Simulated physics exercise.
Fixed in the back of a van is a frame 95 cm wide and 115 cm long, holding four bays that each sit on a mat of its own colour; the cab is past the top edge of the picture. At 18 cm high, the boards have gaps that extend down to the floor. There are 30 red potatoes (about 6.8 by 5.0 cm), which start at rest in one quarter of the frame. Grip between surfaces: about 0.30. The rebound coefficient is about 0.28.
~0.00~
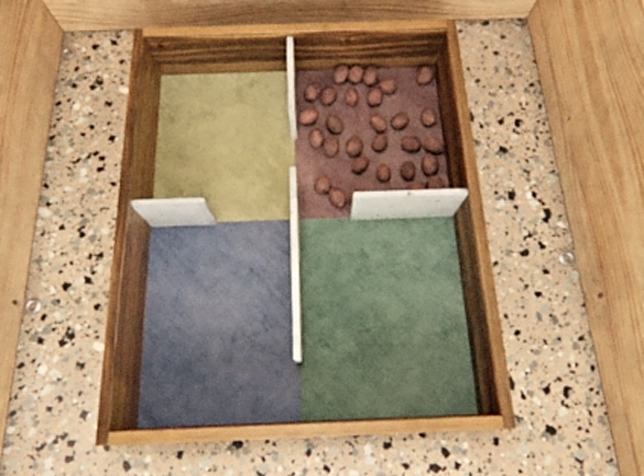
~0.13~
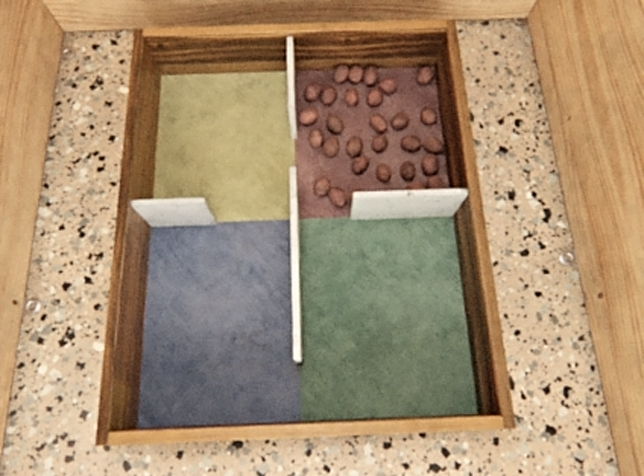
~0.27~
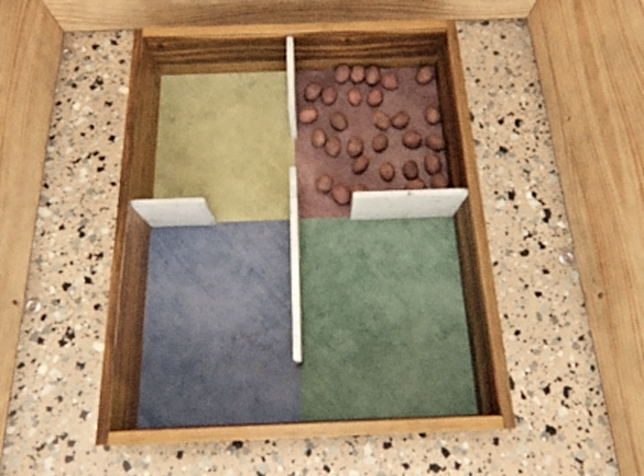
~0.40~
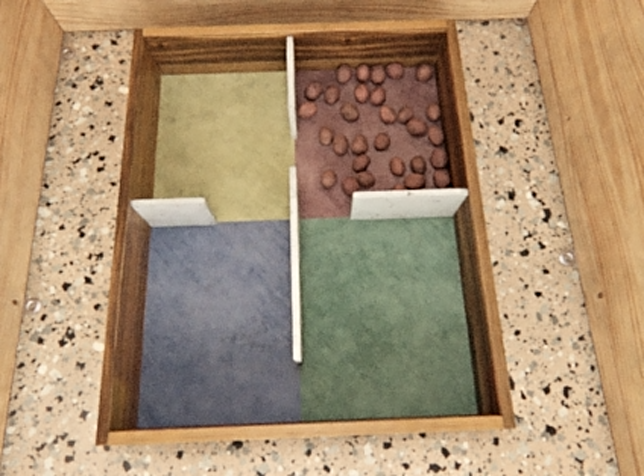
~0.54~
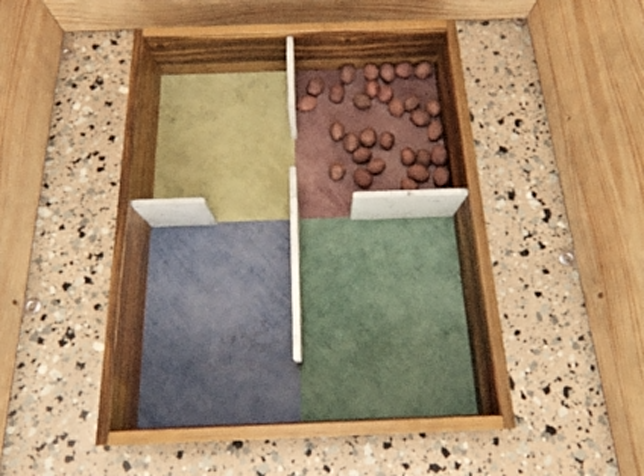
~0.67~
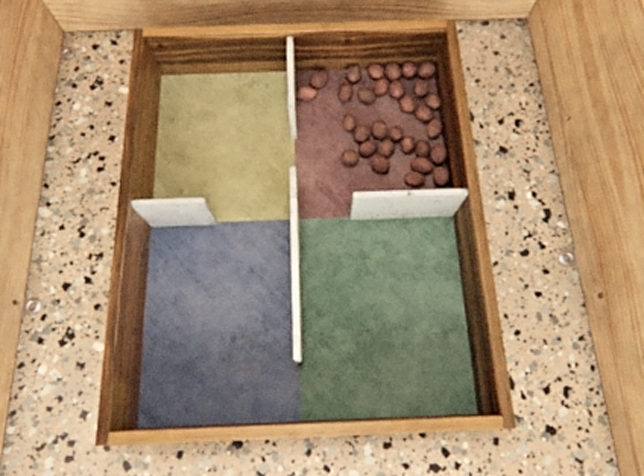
The video shows a wooden tray split by white boards into yellow, red, blue and green sections, with small reddish-brown potatoes in the red one. The potatoes shift gradually rightward within that section, bunching closer together along its right side.
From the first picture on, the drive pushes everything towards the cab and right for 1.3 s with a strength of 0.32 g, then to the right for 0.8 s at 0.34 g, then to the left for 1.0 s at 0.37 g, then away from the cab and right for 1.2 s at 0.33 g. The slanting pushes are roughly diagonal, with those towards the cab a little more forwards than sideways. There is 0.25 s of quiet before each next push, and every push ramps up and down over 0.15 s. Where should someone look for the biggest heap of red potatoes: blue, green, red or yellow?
Check the red bay.
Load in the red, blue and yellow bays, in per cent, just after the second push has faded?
Per cent by then - red: 100, blue: 0, yellow: 0.
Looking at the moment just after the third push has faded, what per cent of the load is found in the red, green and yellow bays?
So you get red at 70, green at 0 and yellow at 20 per cent.
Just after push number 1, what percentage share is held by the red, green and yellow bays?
Red 100, green 0, yellow 0 %.
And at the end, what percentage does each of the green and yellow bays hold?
Final split, approximately: Green 10 in a hundred, yellow 0 in a hundred.
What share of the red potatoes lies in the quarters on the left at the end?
About 20 %.
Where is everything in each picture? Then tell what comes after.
The first frame shows middle of the blue mat (220, 318); middle of the green mat (383, 312); middle of the red mat (370, 138); middle of the yellow mat (225, 143); 30 in the red bay; the potato farthest behind, in the direction of the first push, is at (337, 197).
In the second frame, 30 in the red bay; the potato farthest behind, in the direction of the first push, is at (338, 197).
In the third frame, 30 in the red bay; the potato farthest behind, in the direction of the first push, is at (324, 184).
In the fourth frame, 30 in the red bay; the potato farthest behind, in the direction of the first push, is at (329, 179).
In the fifth frame, 30 in the red bay; the potato farthest behind, in the direction of the first push, is at (337, 171).
In the sixth frame, 30 in the red bay; the potato farthest behind, in the direction of the first push, is at (351, 158).
After push 1 (1.54 s), 30 in the red bay.
After push 2 (2.59 s), 30 in the red bay.
After push 3 (3.84 s), 22 in the red bay, 1 in the green bay and 7 in the yellow bay.
After push 4 (5.29 s), 22 in the red bay, 5 in the blue bay, 2 in the green bay and 1 in the yellow bay.
When it is over (at 6.40 s), 22 in the red bay, 5 in the blue bay, 2 in the green bay and 1 in the yellow bay.
